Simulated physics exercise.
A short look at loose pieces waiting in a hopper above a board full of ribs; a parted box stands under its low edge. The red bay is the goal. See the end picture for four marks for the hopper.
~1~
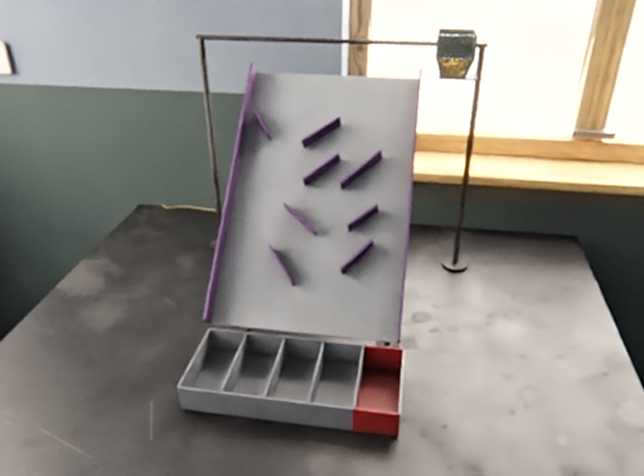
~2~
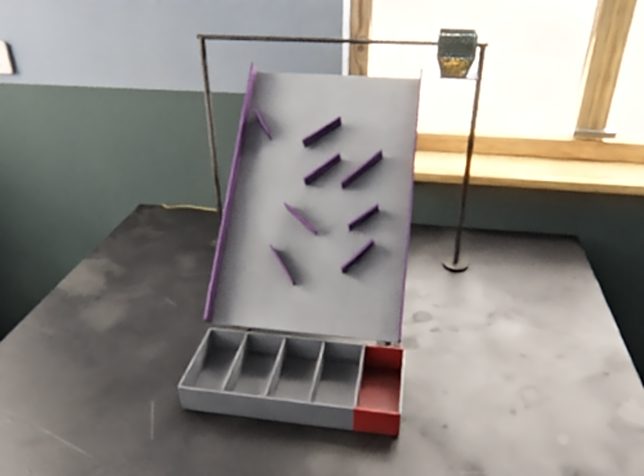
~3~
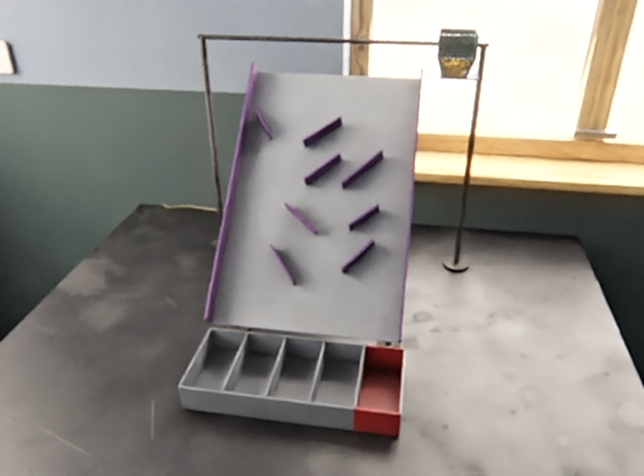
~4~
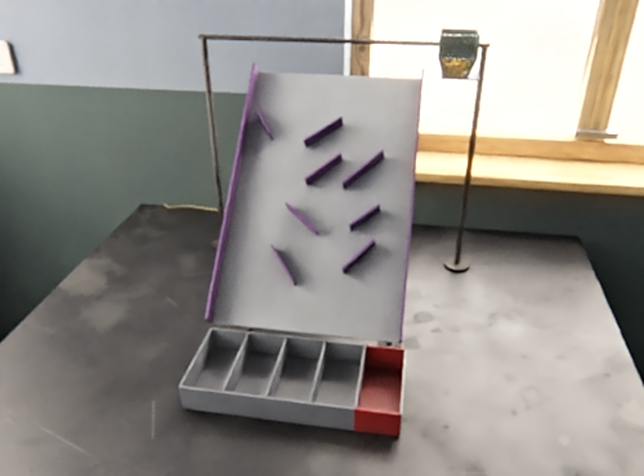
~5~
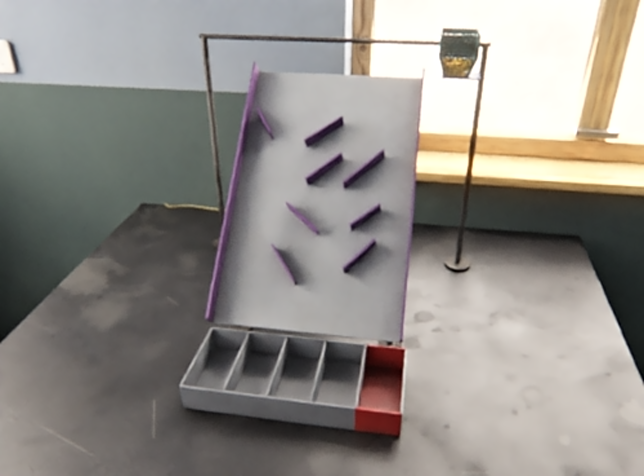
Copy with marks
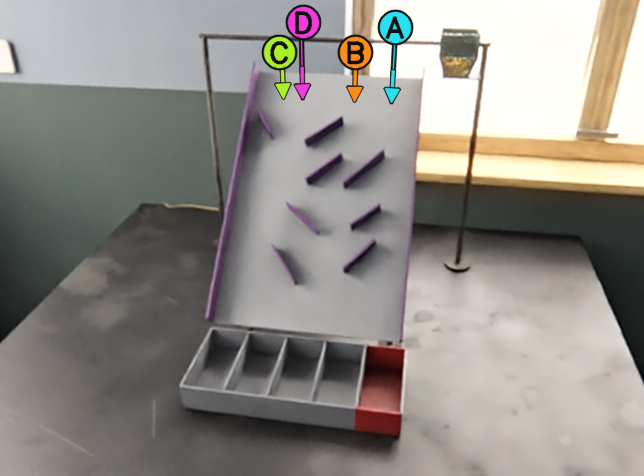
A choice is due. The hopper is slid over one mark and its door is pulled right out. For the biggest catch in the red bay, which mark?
Go for A.
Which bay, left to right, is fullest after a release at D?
It is the first one.
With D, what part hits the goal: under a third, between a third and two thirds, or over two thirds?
It is under a third.
On the marked copy, mark A meets the board at (391, 97); mark B meets the board at (354, 96); mark C meets the board at (283, 93); mark D meets the board at (302, 93).
With A, roughly half in the red bay, roughly half in other bays, just a few outside the box.
With B, not one piece in the red bay, almost all in other bays.
With C, not one piece in the red bay, almost all in other bays, just a few outside the box.
With D, not one piece in the red bay, almost all in other bays, about a tenth outside the box.
